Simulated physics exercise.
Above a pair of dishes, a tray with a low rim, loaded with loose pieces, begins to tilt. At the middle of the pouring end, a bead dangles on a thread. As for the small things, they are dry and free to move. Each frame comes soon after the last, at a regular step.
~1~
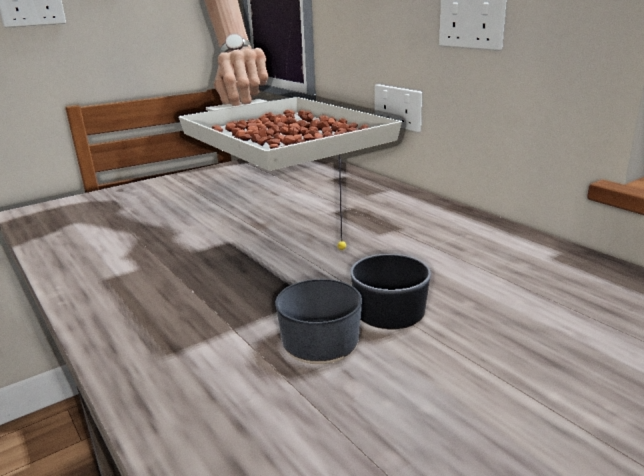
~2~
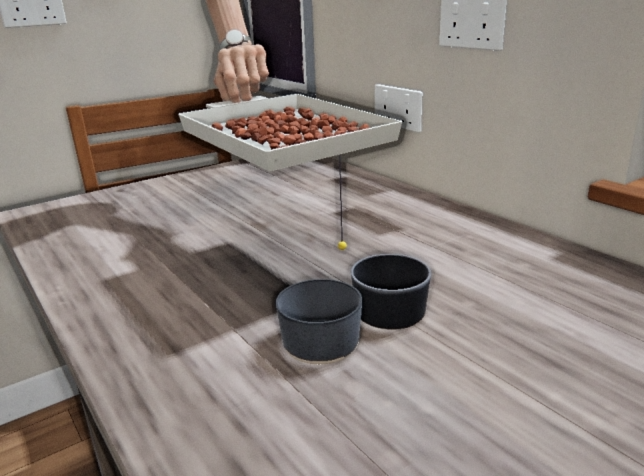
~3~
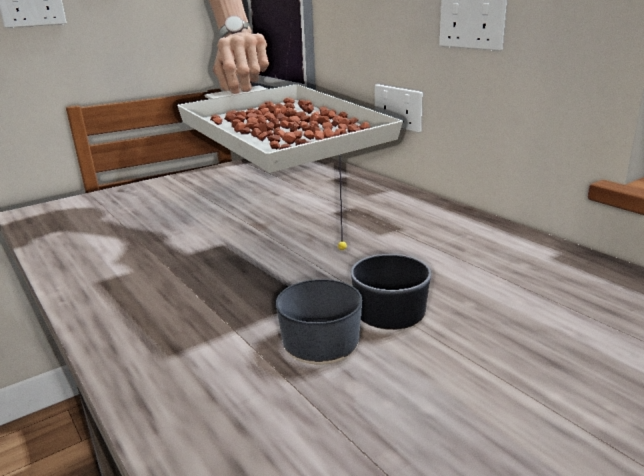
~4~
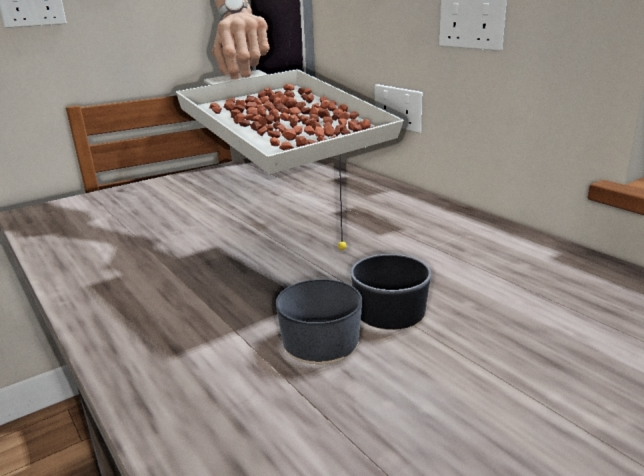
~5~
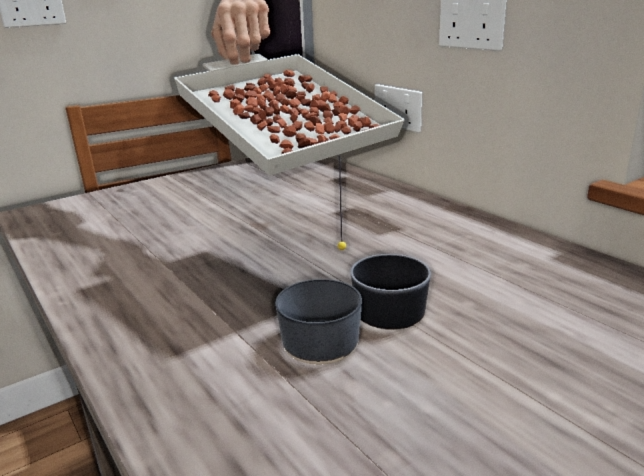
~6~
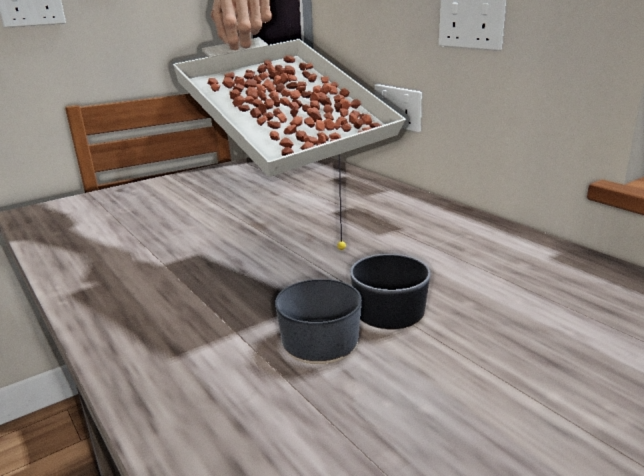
Above a wooden table with two dark dishes and a bead hanging on a thread, a hand slowly tilted a pale tray, lifting its back edge, while the reddish-brown pieces in it spread apart.
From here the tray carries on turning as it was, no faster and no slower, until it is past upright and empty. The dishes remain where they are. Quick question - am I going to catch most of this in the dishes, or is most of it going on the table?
Turns out most of it gets caught in the end.
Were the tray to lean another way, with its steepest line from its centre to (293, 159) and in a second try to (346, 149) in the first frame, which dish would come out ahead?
First try: The dish to the left; second try: The dish to the right.
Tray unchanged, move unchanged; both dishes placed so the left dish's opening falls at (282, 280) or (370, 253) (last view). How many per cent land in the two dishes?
In order: 30 percent and 0 percent.
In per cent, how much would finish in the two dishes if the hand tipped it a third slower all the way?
Estimate: Some 80 %.
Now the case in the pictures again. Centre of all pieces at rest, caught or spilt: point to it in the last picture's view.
Around (337, 330), give or take.
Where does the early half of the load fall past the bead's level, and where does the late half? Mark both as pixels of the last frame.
Earlier half at (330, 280), later half at (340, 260).
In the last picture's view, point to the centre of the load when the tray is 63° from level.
I'd put it at about (321, 126).
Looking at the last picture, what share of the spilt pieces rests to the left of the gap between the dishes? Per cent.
60 %, near enough.
Shortly afterwards, tray tipped steeply; the whole lot on the tray.
Next, tray tipped past a quarter turn; near half on the tray; near a quarter in the left dish; a little in the right dish; only a few outside both; near a quarter in the air.
Some moments later, tray tipped past a quarter turn; near half in the left dish; near a third in the right dish; near a quarter outside both; only a few in the air.
In the end, tray tipped past a quarter turn; near half in the left dish; near a third in the right dish; near a quarter outside both.
